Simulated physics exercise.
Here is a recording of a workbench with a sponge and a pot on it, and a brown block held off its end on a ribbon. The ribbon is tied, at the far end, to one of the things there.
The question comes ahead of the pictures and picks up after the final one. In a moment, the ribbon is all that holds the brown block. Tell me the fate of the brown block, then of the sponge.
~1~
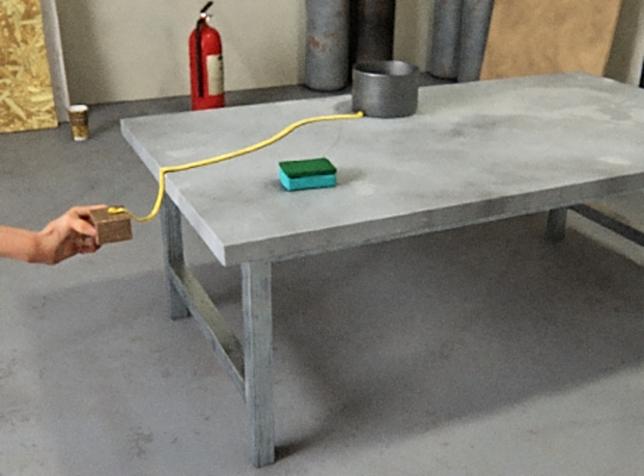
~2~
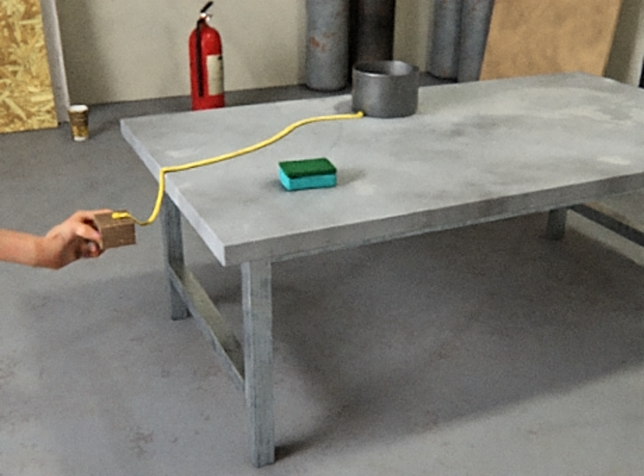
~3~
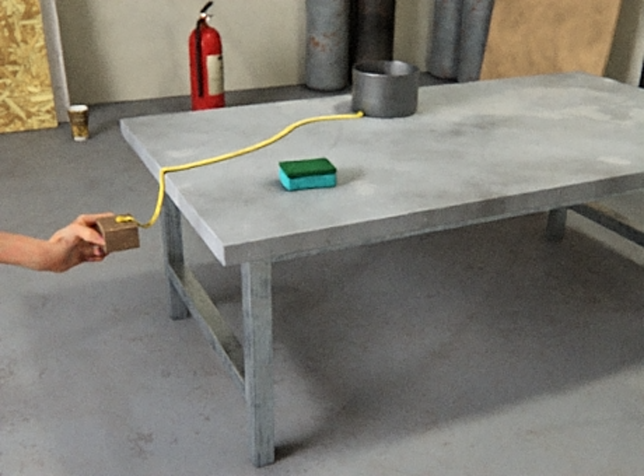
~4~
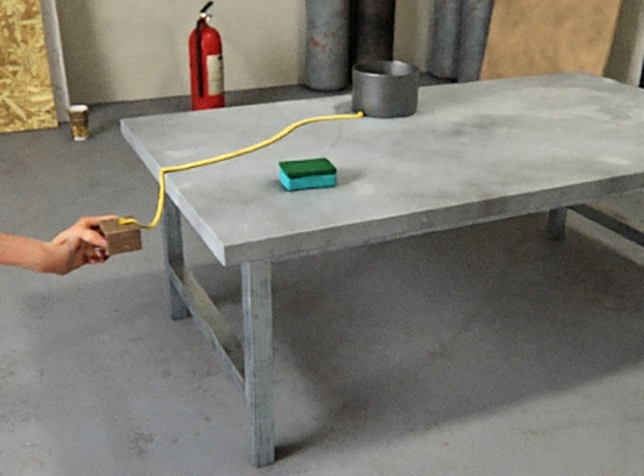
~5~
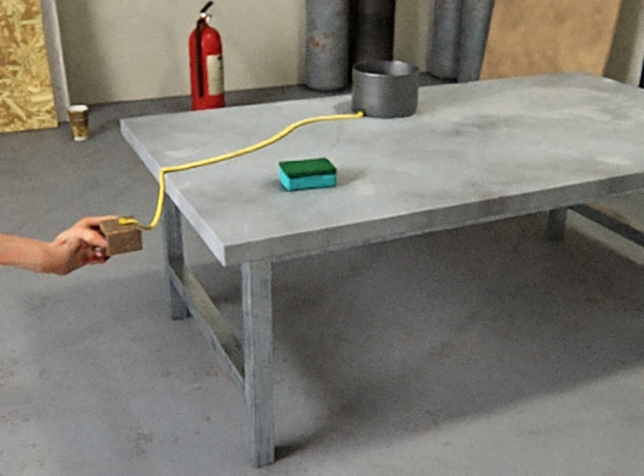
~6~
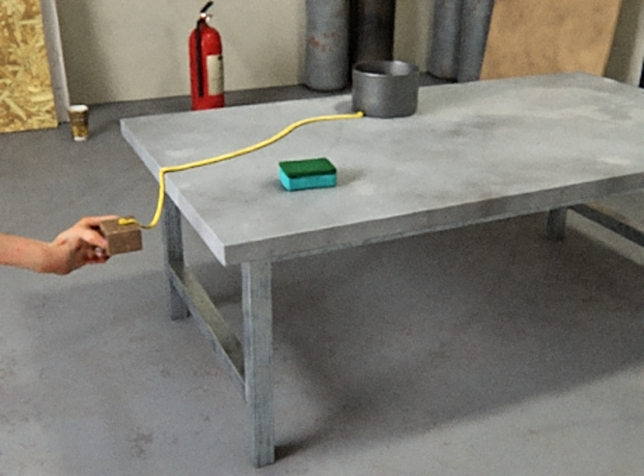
Well, the brown block stays suspended and the sponge holds its position by the finish.
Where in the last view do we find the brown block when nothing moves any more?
I'd mark it close to (170, 249).
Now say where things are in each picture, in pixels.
In the first frame, brown block (111, 225); pot (386, 68); sponge (308, 165).
In the second frame, brown block (115, 229).
In the third frame, brown block (118, 233).
In the fourth frame, brown block (121, 235); ribbon through (294, 126) (250, 149).
In the fifth frame, brown block (121, 235); ribbon through (294, 126) (250, 149).
In the sixth frame, brown block (121, 235); pot (386, 68); sponge (308, 165); ribbon tied to the pot, with little slack.
Then, 0.60 s after the last picture, block below the edge near (185, 228); pot unmoved; sponge unmoved.
Then, 1.52 s after the last picture, block below the edge near (187, 244); pot unmoved; sponge unmoved.
At rest, block below the edge near (170, 249); pot unmoved; sponge unmoved. The brown block hangs in the air and the sponge remains where it stands.
